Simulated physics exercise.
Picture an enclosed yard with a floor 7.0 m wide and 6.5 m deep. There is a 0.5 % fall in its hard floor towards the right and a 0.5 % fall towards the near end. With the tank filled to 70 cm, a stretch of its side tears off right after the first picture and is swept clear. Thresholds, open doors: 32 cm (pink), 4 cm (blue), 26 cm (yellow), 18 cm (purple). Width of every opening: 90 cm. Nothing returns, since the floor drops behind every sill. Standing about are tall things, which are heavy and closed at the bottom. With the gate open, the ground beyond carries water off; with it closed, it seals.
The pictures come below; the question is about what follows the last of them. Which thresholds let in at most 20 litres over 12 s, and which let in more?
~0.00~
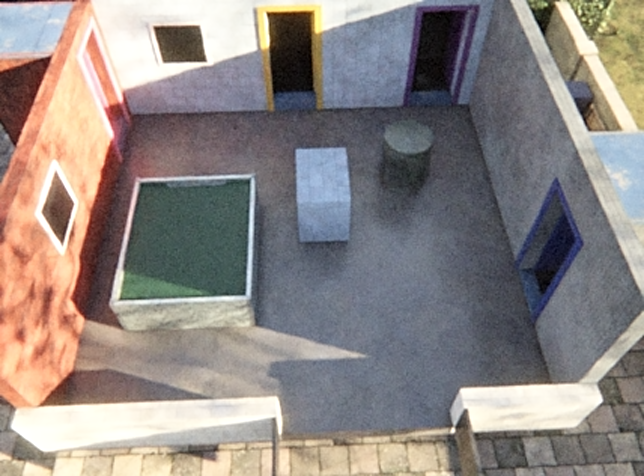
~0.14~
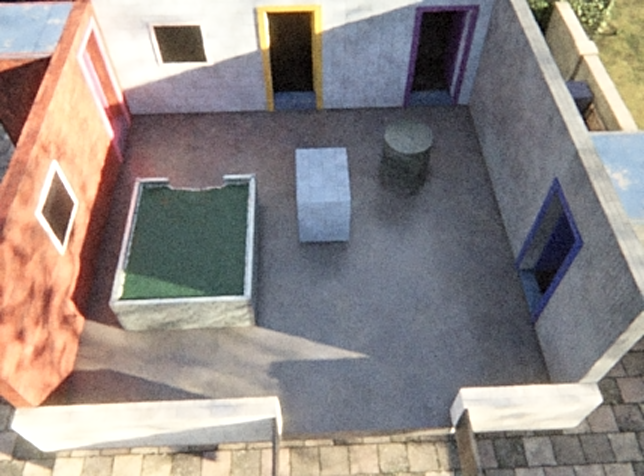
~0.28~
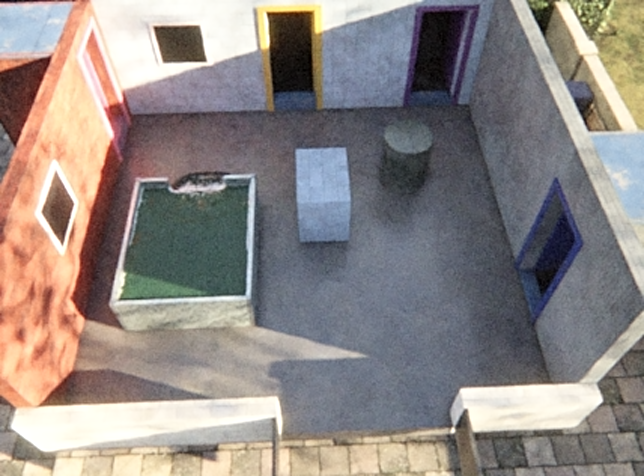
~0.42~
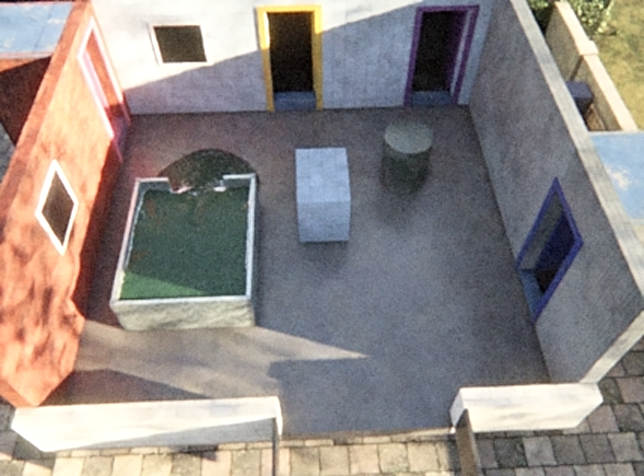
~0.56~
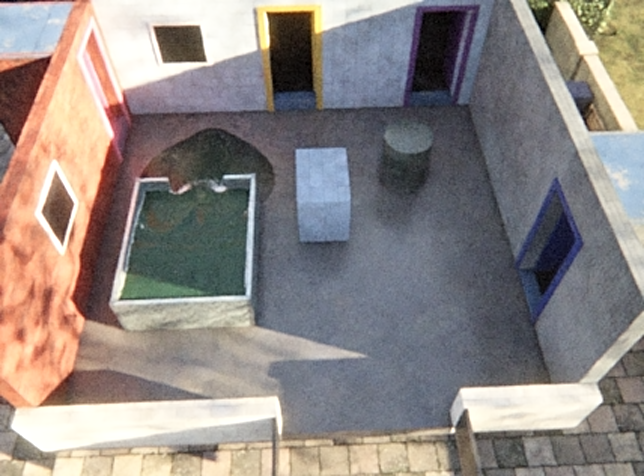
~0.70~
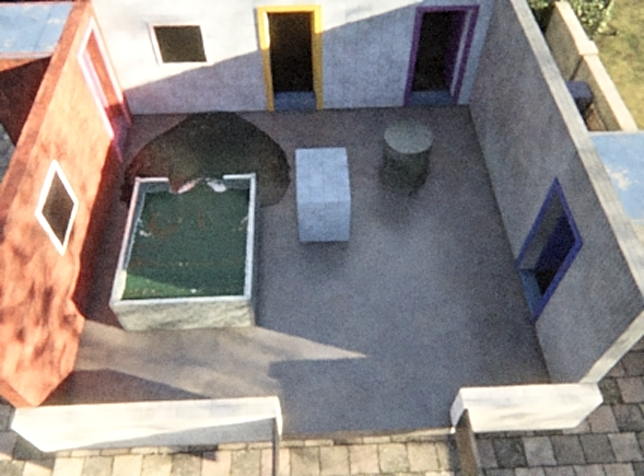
The pink door lets in at most that; the blue door lets in at most that; the yellow door lets in at most that; the purple door lets in at most that.
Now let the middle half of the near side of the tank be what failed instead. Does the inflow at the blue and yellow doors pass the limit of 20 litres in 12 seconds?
Against that limit the blue door gives a greater amount and the yellow door gives a lower amount.
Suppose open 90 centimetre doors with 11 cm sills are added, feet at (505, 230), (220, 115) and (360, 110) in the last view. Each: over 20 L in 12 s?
Per doorway, in order: Insufficient / sufficient / insufficient.
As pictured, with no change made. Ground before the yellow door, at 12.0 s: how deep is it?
About 6.0 cm.
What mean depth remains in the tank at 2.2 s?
The average depth is around 43 cm.
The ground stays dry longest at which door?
The blue door is last.
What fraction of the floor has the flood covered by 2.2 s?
About 25 per cent.
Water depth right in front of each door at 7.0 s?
Pink 12 cm, blue 4 cm, yellow 9 cm, purple 16 cm.
After 1.4 s water covers 20 % of the floor and is deepest (42 cm) near (201, 204); pink door 12 cm at the sill, 0 L in, blue door not reached, yellow door 17 cm at the sill, 0 L in, purple door not reached.
After 2.2 s water covers 25 % of the floor and is deepest (38 cm) near (175, 119); pink door 28 cm at the sill, 0 L in, blue door not reached, yellow door 21 cm at the sill, 0 L in, purple door not reached.
After 3.5 s water covers 40 % of the floor and is deepest (27 cm) near (201, 204); pink door 19 cm at the sill, 0 L in, blue door not reached, yellow door 15 cm at the sill, 0 L in, purple door 5 cm at the sill, 0 L in.
After 7.0 s water covers 80 % of the floor and is deepest (18 cm) near (475, 128); pink door 12 cm at the sill, 0 L in, blue door 4 cm at the sill, 0 L in, yellow door 9 cm at the sill, 0 L in, purple door 16 cm at the sill, 0 L in.
After 12.0 s water covers 95 % of the floor and is deepest (12 cm) near (532, 406); pink door 7 cm at the sill, 0 L in, blue door 4 cm at the sill, 0 L in, yellow door 6 cm at the sill, 0 L in, purple door 11 cm at the sill, 0 L in.
